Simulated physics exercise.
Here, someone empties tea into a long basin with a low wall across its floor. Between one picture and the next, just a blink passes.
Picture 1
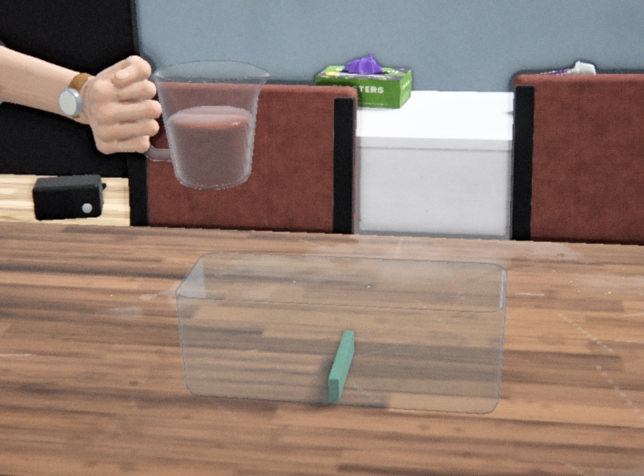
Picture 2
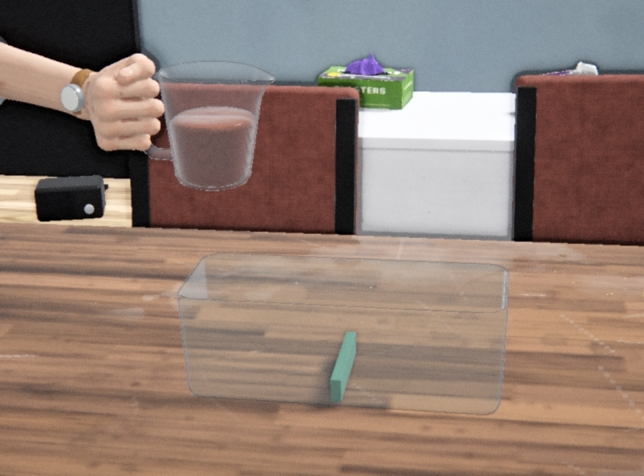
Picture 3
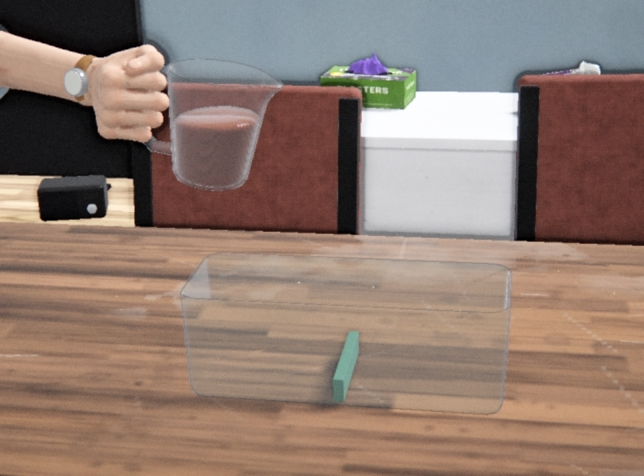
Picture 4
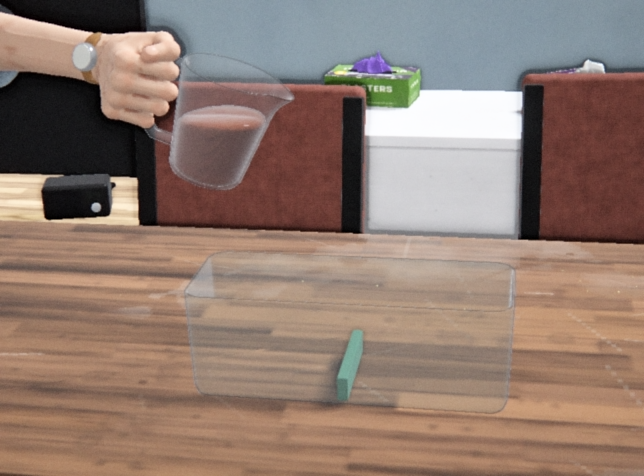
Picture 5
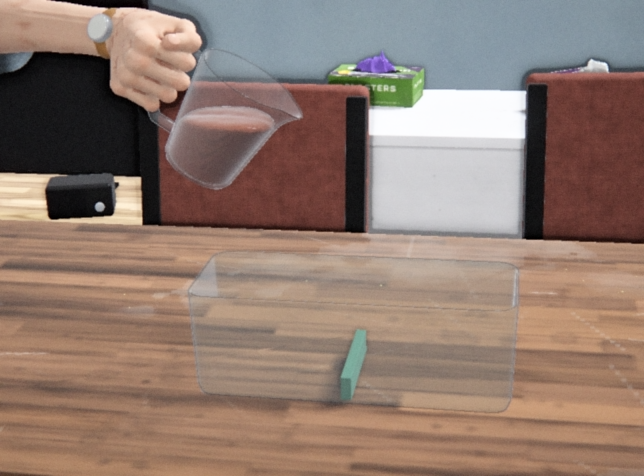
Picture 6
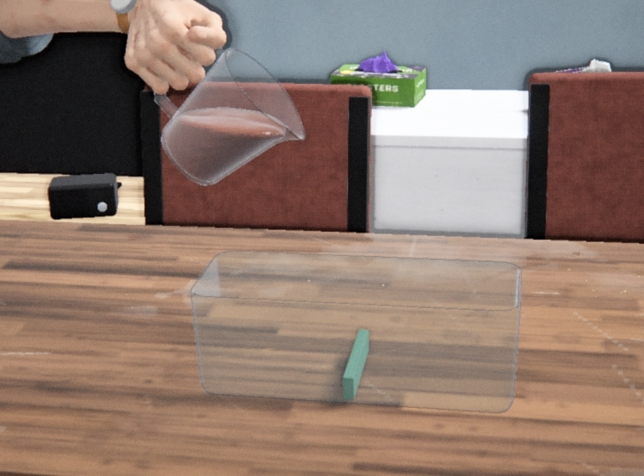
A hand wearing a watch held a clear jug of reddish-brown tea and steadily tilted it to the right above a long, clear basin with a low green wall across its floor.
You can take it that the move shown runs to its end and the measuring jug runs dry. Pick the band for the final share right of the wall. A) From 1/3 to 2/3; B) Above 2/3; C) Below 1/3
Answer: C.
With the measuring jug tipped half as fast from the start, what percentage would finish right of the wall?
Around 50 percent ends up there.
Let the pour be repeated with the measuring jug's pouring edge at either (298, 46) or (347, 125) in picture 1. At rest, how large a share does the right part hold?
It comes to 85 % the first time and 85 % the second.
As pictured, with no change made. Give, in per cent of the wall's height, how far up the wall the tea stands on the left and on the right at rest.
On the left it's around 50 per cent; on the right, 10 per cent.
A moment on, the measuring jug is tipped right over and 46 per cent is still to pour, 14 is left of the wall and 1 right of it.
Next, the measuring jug is tipped right over and 4 per cent is still to pour, 74 is left of the wall and 11 right of it.
Then the measuring jug is tipped right over and 0 per cent is still to pour, 79 is left of the wall and 13 right of it.
Later the measuring jug is tipped right over and 0 per cent is still to pour, 80 is left of the wall and 15 right of it.
In the end 79 per cent lies left of the wall, 16 right of it and 5 outside.
